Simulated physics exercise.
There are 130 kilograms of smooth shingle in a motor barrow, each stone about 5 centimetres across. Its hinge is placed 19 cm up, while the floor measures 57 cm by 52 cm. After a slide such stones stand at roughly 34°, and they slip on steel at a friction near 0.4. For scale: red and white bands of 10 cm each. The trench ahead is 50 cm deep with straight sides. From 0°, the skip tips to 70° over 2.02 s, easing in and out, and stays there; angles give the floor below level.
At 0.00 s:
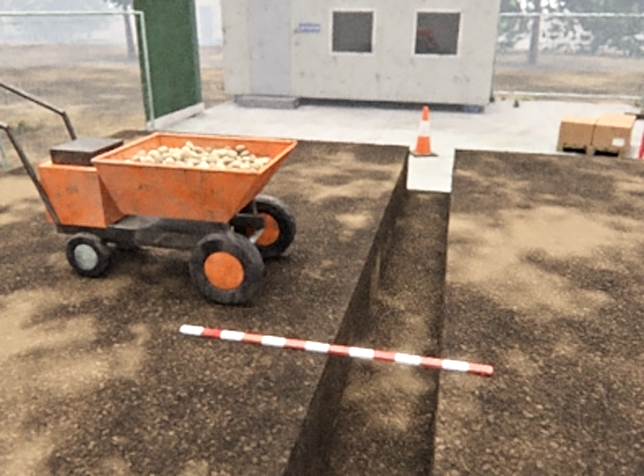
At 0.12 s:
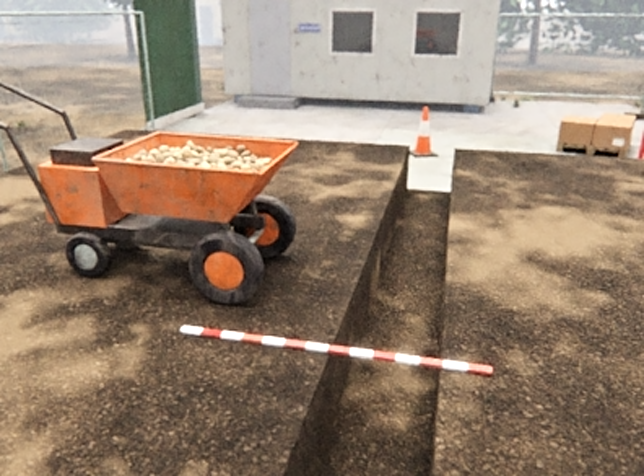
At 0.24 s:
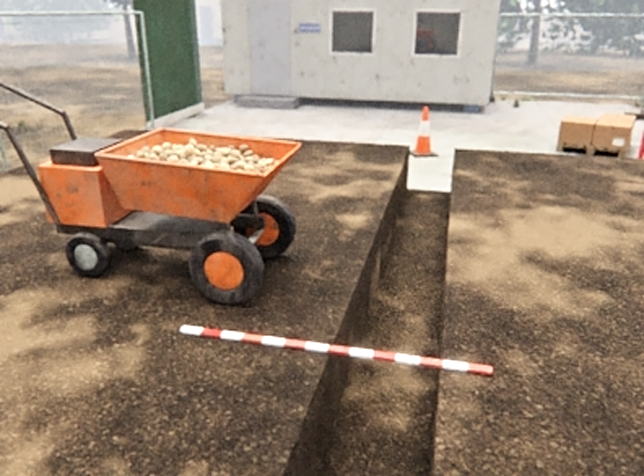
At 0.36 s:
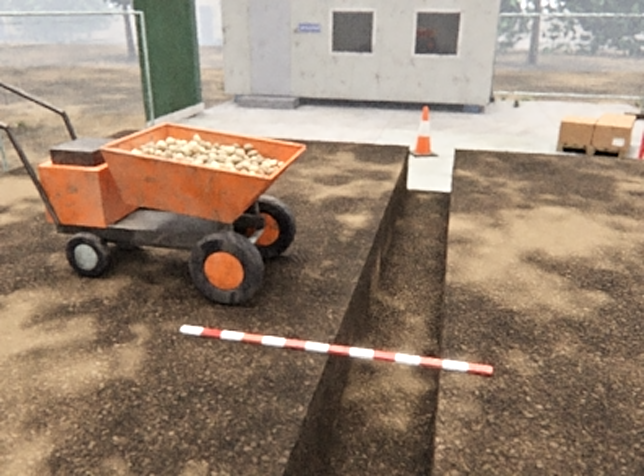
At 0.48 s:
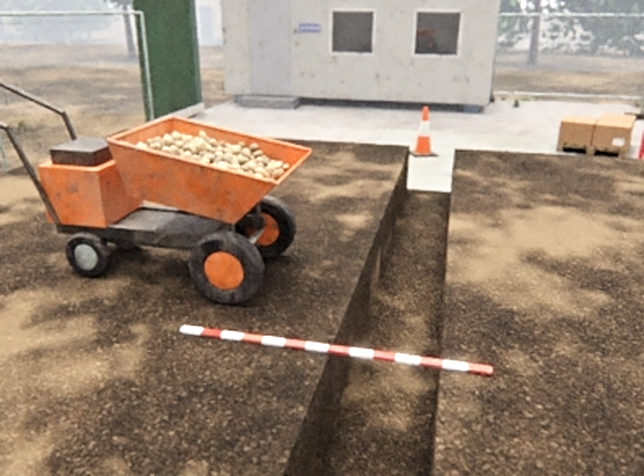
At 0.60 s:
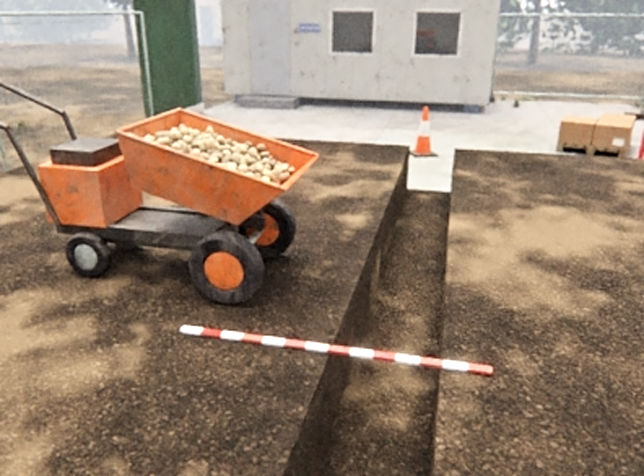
An orange skip full of pale stones, mounted on a small dark-wheeled cart at left, starts almost level, then its back end rises gradually and its front lip dips toward the right. The fixed, slightly raised view shows brown ground cut by a straight trench, with a red and white pole lying across it. Behind stand an orange cone, cardboard boxes and a pale cabin.
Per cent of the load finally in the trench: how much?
Approx. 100 %.
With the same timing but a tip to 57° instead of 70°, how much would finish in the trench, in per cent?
About 70%.
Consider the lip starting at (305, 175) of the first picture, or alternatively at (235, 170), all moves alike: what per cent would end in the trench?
Estimates: 95 % then 85 %.
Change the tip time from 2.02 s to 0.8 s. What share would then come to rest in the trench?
In that case, around 100%.
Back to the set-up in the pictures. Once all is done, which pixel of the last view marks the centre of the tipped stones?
(398, 362).
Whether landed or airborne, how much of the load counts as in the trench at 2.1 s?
I'd say near 65 per cent at that time.
After 1.5 s the floor is at 59°; 97 % in the skip, 2 % short of the trench, 1 % in the trench; the foremost stones are at (362, 245).
After 2.1 s the floor is at 70°; 35 % in the skip, 1 % short of the trench, 64 % in the trench; the foremost stones are at (433, 372).
After 2.5 s the floor is at 70°; 14 % in the skip, 85 % in the trench; the foremost stones are at (434, 370).
After 4.4 s the floor is at 70°; 0 % in the skip, 100 % in the trench; the foremost stones are at (434, 369).
